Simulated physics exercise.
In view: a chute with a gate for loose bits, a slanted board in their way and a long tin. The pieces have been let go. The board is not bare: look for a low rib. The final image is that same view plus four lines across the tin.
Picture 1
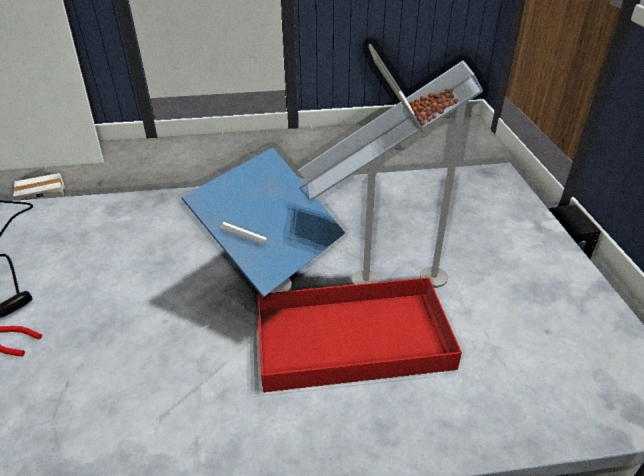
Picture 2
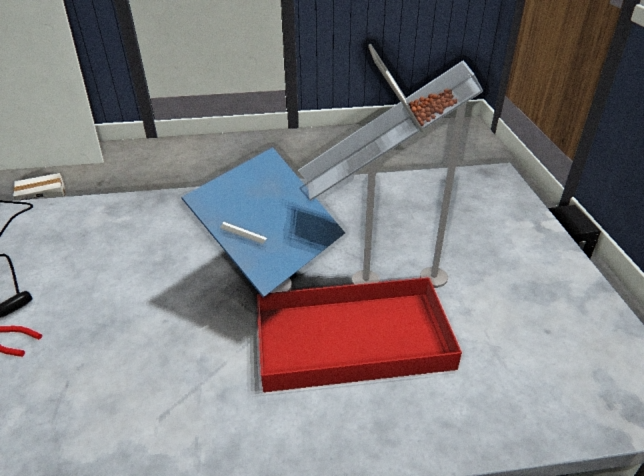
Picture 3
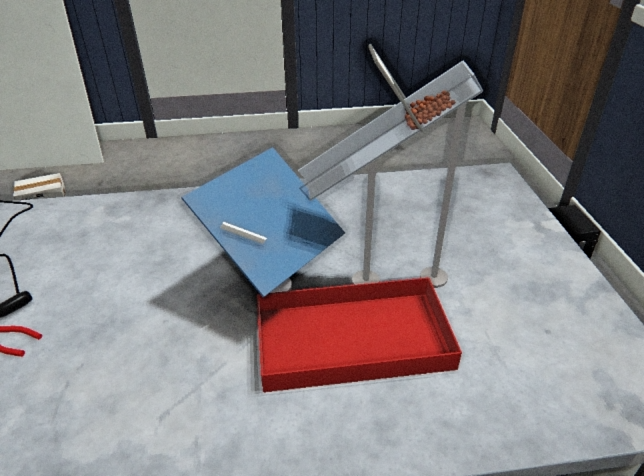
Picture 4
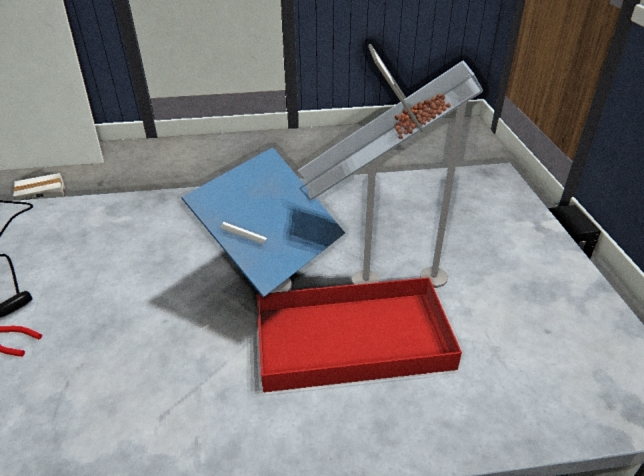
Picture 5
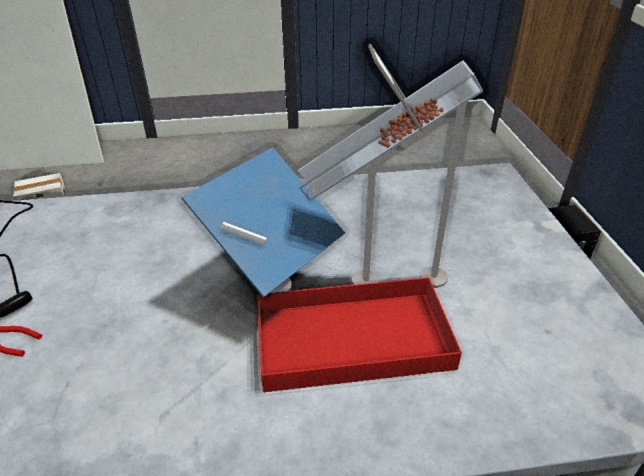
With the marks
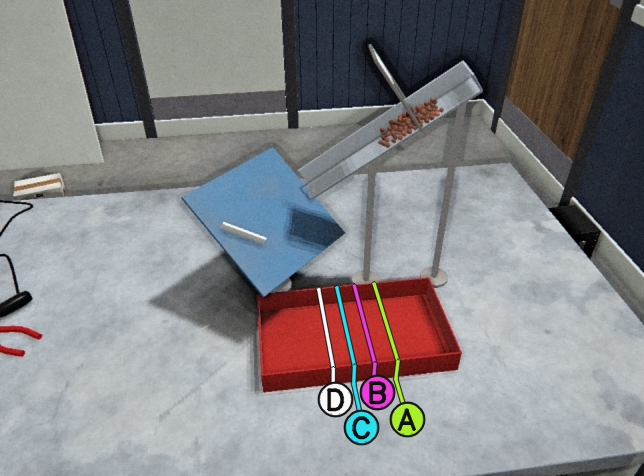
At the start, reddish-brown pellets sit bunched near the upper end of a gently sloping grey chute, above a tilted blue board with a low white rib and an empty red tin. The pellets then slide a short way down to the left, spreading into a longer cluster, while everything else stays still.
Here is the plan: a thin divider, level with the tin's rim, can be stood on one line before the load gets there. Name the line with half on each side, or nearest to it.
Go for D.
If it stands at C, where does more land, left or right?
The left side.
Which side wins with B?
The left side.
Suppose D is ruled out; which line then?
It is C.
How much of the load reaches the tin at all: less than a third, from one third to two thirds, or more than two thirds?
More than two thirds.
On the marked copy, line A crosses the front rim at (397, 360); line B crosses the front rim at (374, 362); line C crosses the front rim at (354, 365); line D crosses the front rim at (333, 367).
With A, of what is caught, all on the left of the divider, none on the right.
With B, of what is caught, all on the left of the divider, none on the right.
With C, of what is caught, most on the left of the divider, about a quarter on the right.
With D, of what is caught, about half on the left of the divider, about half on the right.
